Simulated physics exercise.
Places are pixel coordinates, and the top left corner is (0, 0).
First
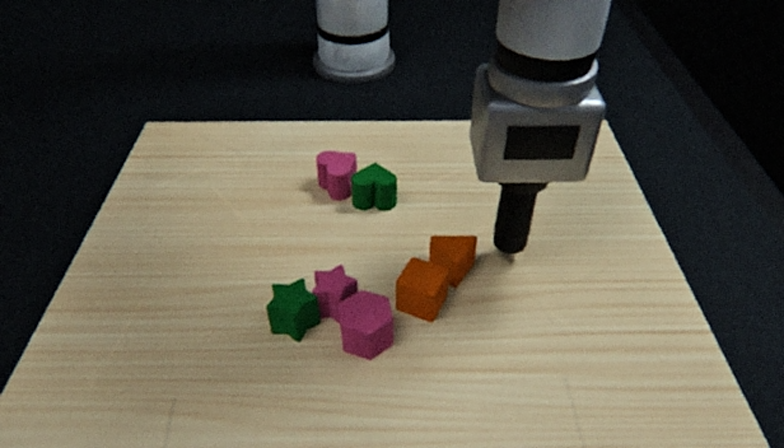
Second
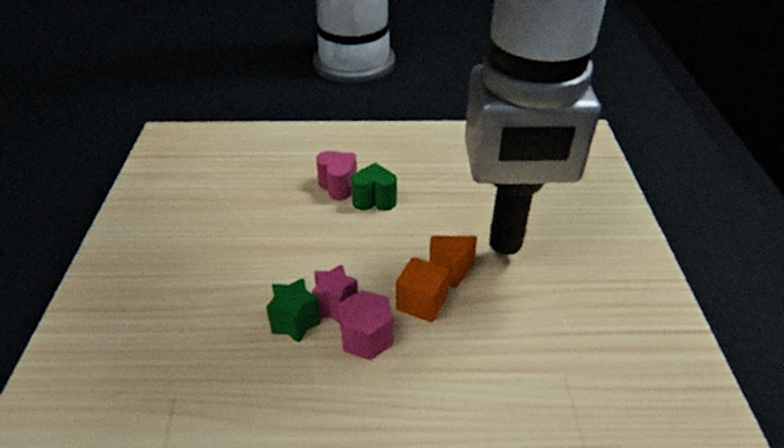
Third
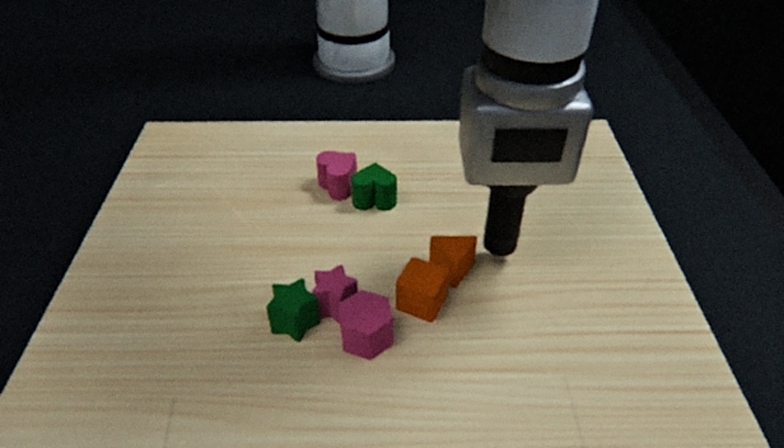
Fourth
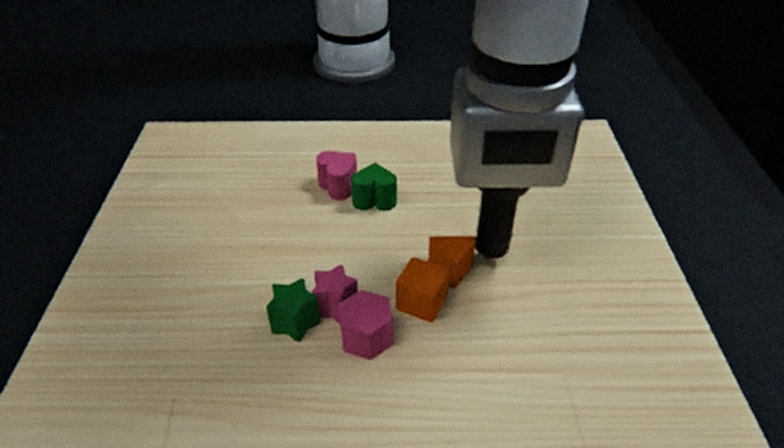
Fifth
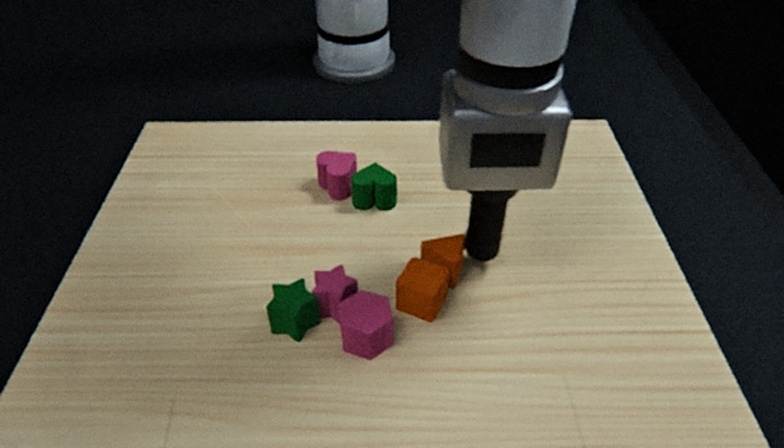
A robot arm with a dark rod hangs over the right side of a pale wooden board, seen from a fixed, raised view against a dark background. Pink and green heart blocks sit near the back, with a green star, pink star, pink hexagon, orange square and orange triangle nearer the front. The rod slides slowly left and nudges the orange triangle slightly left, while the other blocks stay still.
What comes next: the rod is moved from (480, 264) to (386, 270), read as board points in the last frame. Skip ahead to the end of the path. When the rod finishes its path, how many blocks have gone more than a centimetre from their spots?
The count will be 1.
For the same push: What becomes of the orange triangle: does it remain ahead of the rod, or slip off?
The rod will still be pushing it.
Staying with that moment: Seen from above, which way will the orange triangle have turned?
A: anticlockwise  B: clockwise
Choice A: Anticlockwise.
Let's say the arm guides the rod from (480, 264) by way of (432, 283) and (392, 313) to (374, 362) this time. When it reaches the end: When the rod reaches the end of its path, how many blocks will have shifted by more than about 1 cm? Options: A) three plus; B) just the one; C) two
It's A.
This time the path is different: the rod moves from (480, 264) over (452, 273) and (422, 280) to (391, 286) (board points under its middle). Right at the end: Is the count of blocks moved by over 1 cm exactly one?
Answer: No.
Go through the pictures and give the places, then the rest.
In the first picture, lower end of the rod at (509, 243), tops of blocks, pink star block at (333, 280), orange square at (423, 275), orange triangle at (455, 244).
In the second picture, rod at (505, 244), blocks as before.
In the third picture, rod at (500, 246), blocks as before.
In the fourth picture, rod at (492, 248), blocks as before.
In the fifth picture, rod at (482, 251), pink star block at (333, 280), orange square at (423, 275), orange triangle at (447, 245).
The first path, step by step. Halfway along, rod at (434, 254); orange square at (419, 278), turned 20° anticlockwise; orange triangle at (406, 250), turned 40° anticlockwise.
At the end, rod at (386, 257); pink star block not moved; orange square at (418, 278), turned 25° anticlockwise; orange triangle at (361, 260), turned 75° anticlockwise.
